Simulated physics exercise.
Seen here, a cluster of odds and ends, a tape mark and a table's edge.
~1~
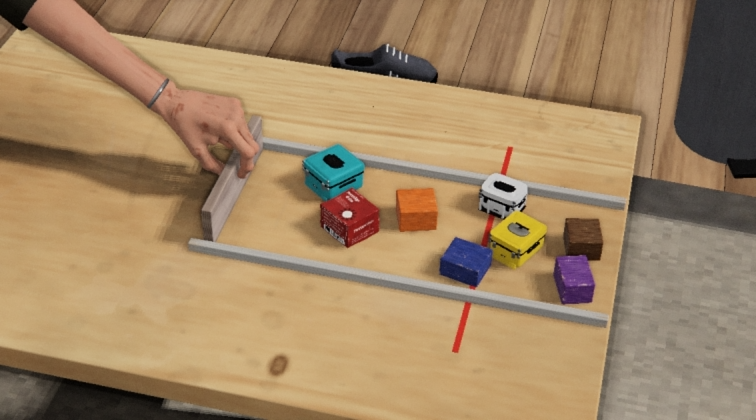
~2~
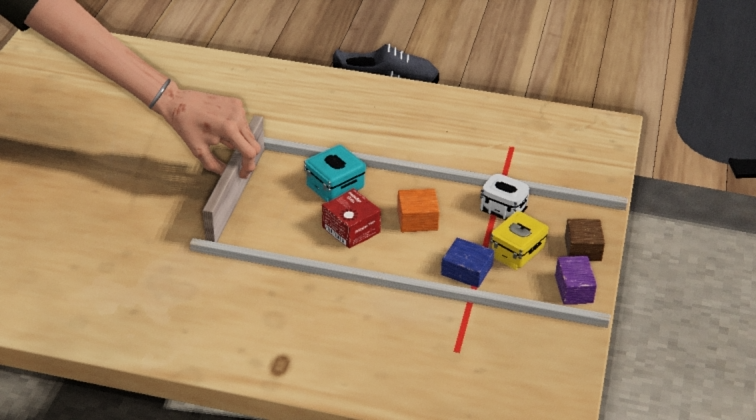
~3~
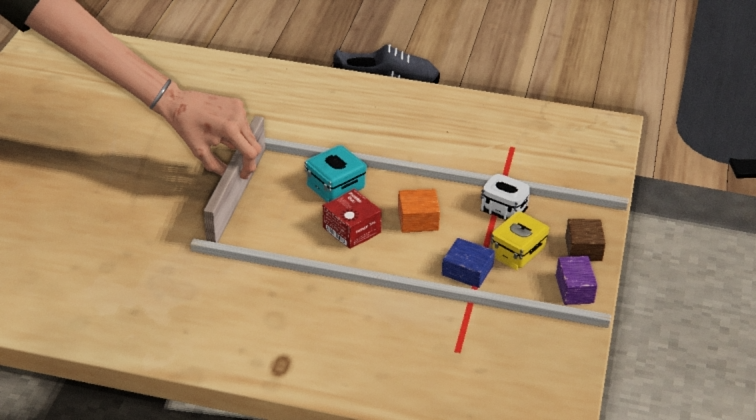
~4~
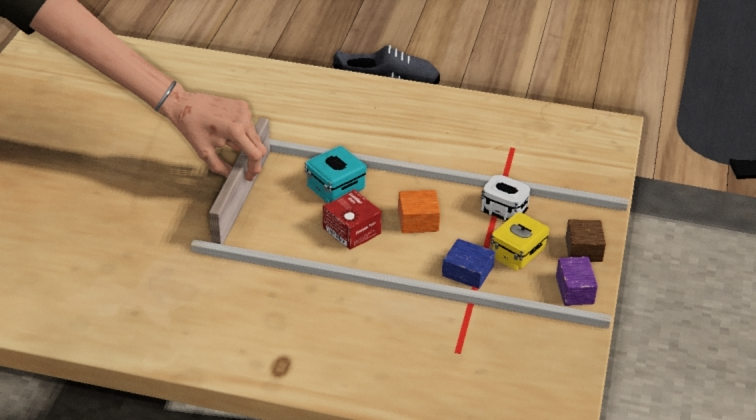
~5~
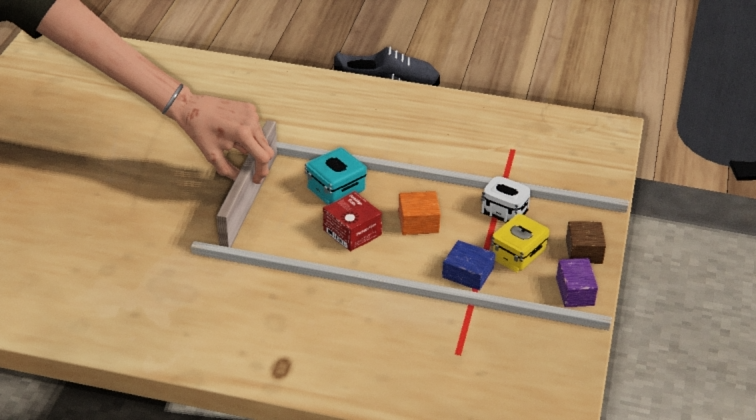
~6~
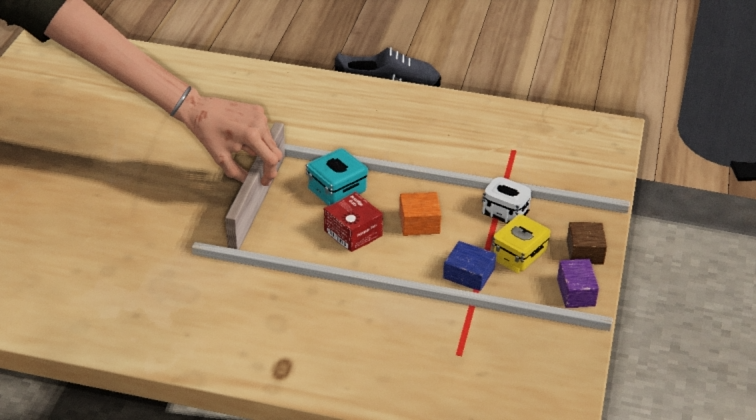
At first, a hand holds a grey board upright on a wooden table, left of a scattered group of colourful cases and blocks lying between two rails, some near a red tape line. The hand stays nearly still, then slides the board slightly right, without touching the objects, which keep their arrangement.
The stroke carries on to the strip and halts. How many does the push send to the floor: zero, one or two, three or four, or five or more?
Outcome: The number that fall off is zero.
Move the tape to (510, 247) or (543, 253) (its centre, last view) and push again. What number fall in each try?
Try by try, 0 and 2.
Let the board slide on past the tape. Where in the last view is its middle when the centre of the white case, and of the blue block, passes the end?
About (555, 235), and (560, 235) for the other.
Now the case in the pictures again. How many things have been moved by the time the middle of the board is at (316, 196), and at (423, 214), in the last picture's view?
1 and 4.
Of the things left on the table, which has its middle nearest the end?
That is the purple block.
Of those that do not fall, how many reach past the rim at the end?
It comes to 0.
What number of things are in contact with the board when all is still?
It touches 3.
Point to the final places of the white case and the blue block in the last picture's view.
The white case at (563, 207), the blue block at (545, 281).
Soon after, none off yet; brown block at rest near (587, 243); purple block at rest near (578, 284); yellow case at rest near (521, 244).
After that, none off yet; brown block at rest near (587, 243); purple block at rest near (578, 284); yellow case at rest near (523, 244).
In the end, the number that fall off is zero.
